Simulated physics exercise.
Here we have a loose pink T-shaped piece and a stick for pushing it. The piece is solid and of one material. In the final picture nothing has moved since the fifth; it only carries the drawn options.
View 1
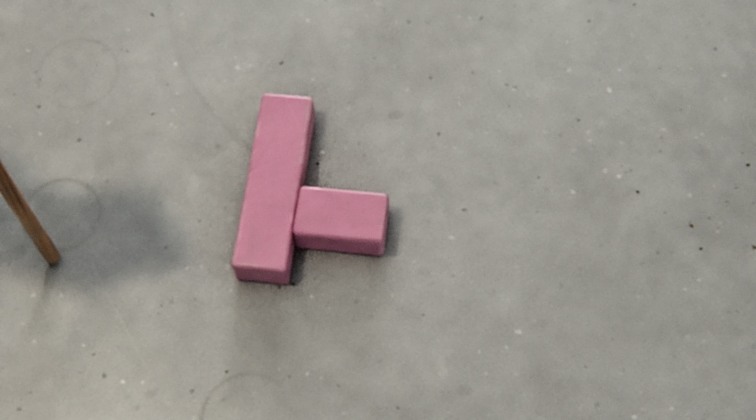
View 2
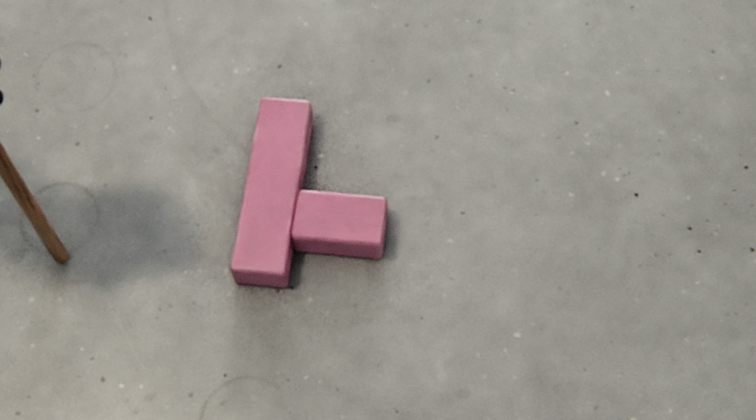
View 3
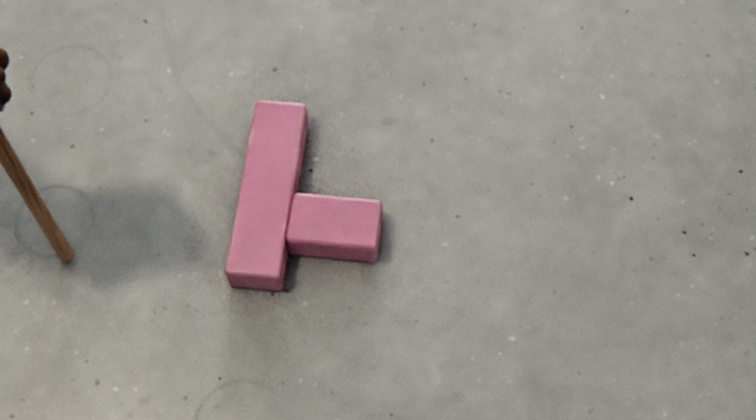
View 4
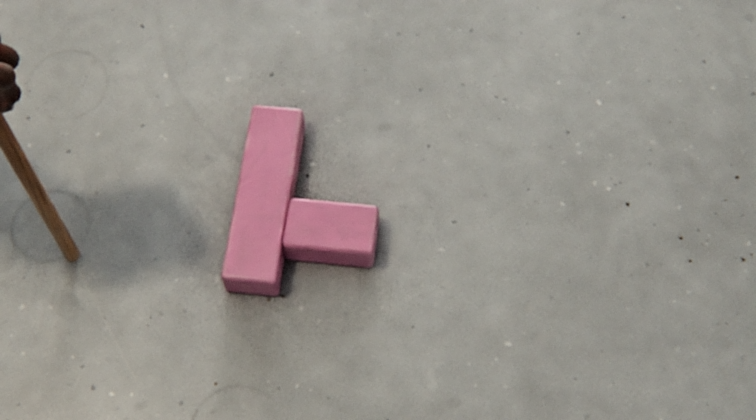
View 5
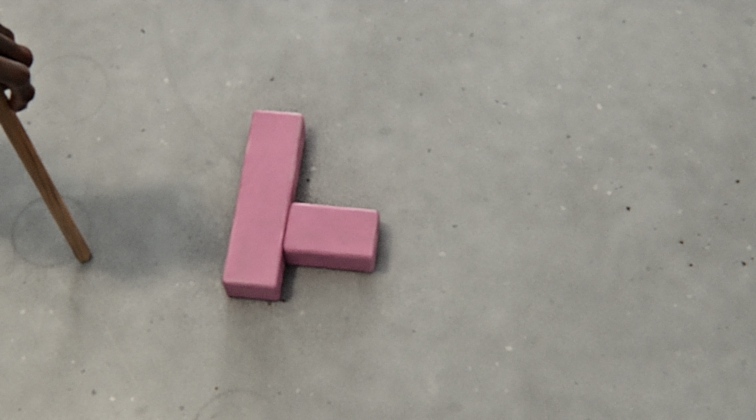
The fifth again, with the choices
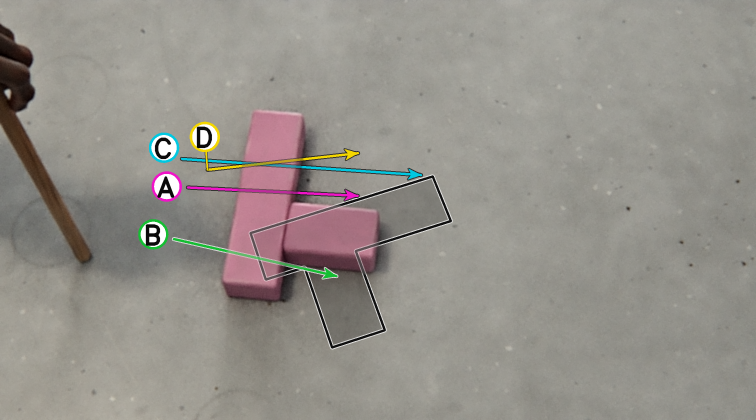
A dark hand came into view at the left, holding a wooden stick whose tip moved slightly right across the gray floor, while the pink T-shaped piece lay still, untouched, as the view shifted slightly.
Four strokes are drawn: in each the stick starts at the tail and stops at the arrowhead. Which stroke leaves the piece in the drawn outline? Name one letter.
Take C.
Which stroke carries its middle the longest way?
Stroke A.
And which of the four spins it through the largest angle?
That is C.
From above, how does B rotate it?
Anticlockwise.
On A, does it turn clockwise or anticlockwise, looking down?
Clockwise.
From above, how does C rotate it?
It turns clockwise.
On the marked copy, A from (188, 188) to (358, 196); B from (174, 239) to (336, 276); C from (182, 159) to (421, 175); D from (208, 170) to (358, 153).
With C. Early on, foot of the stick (269, 166), piece (282, 196).
Further on, foot of the stick (356, 171), piece (334, 205).
At the end, foot of the stick (421, 176), piece (352, 212); it fills the outline.
As for the rest, A leaves the piece out of the outline, at (363, 214); B leaves the piece out of the outline, at (323, 198); D leaves the piece out of the outline, at (327, 195).
